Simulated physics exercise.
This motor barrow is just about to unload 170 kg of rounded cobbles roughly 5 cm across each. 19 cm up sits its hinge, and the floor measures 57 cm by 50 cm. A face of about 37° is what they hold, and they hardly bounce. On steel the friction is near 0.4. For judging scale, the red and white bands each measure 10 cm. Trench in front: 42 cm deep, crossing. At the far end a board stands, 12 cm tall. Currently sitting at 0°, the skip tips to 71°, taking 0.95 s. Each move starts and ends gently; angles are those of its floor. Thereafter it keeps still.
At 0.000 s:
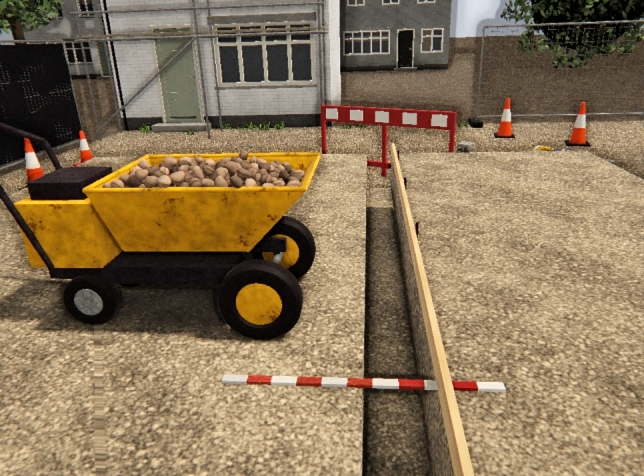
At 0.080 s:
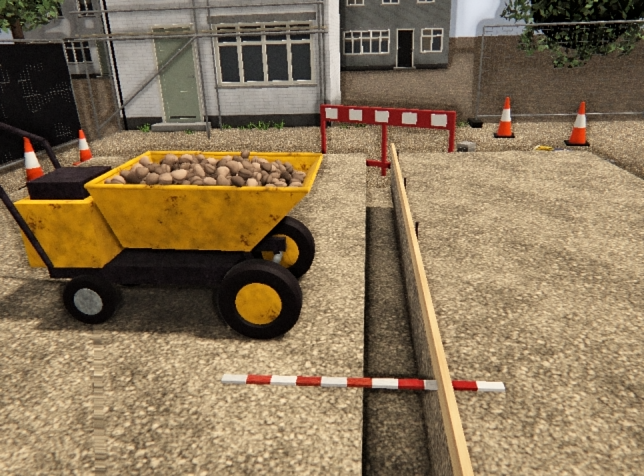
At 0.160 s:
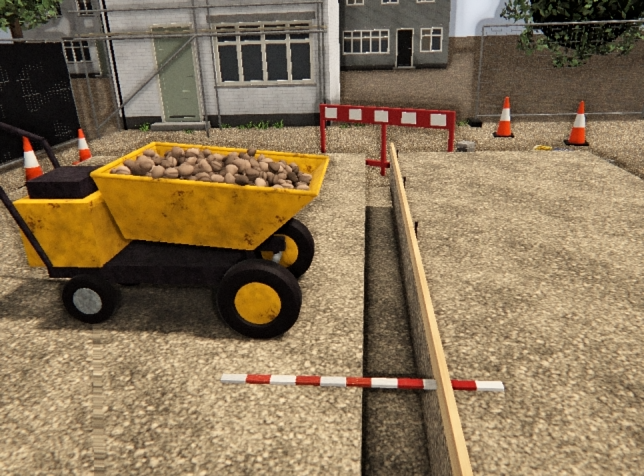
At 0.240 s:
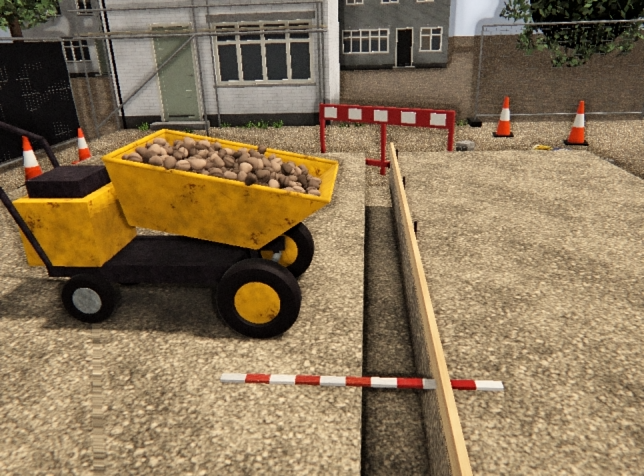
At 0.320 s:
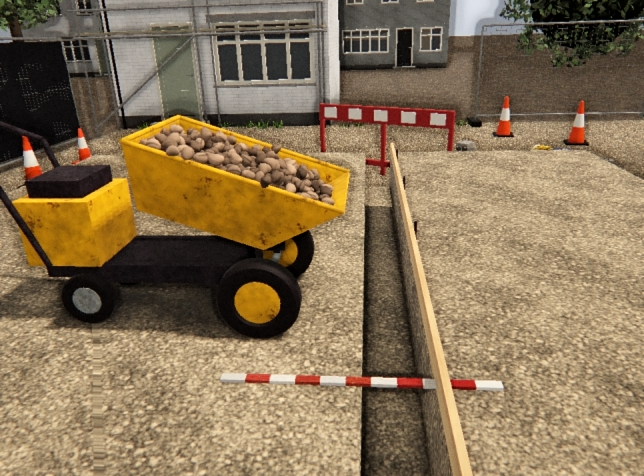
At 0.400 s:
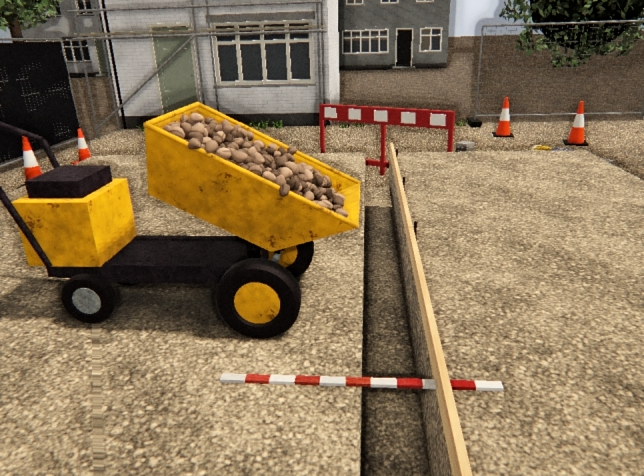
Yellow skip of a motor barrow loaded with rounded cobbles, tilting steadily down to the right, its lip extending over a narrow trench.
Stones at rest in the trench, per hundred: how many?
Approx. 58 %.
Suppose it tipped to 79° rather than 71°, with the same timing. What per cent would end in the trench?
Roughly 70 percent.
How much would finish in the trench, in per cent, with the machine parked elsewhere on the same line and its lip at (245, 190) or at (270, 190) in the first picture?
About 95 per cent from the first spot, about 95 from the second.
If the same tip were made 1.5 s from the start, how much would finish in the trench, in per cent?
Estimate: About 65 %.
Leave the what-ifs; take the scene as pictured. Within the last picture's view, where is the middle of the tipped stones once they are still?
Resting centre: About (412, 347).
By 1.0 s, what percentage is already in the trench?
At that moment: Approx. 20 %.
After 0.7 s the floor is at 60°; 100 % in the skip; the foremost stones are at (390, 254).
After 1.0 s the floor is at 71°; 58 % in the skip, 22 % in the trench, 20 % past the trench; the foremost stones are at (498, 306).
After 1.4 s the floor is at 71°; 17 % in the skip, 42 % in the trench, 41 % past the trench; the foremost stones are at (610, 296).
After 3.3 s the floor is at 71°; 0 % in the skip, 58 % in the trench, 42 % past the trench; the foremost stones are past the picture's edge.
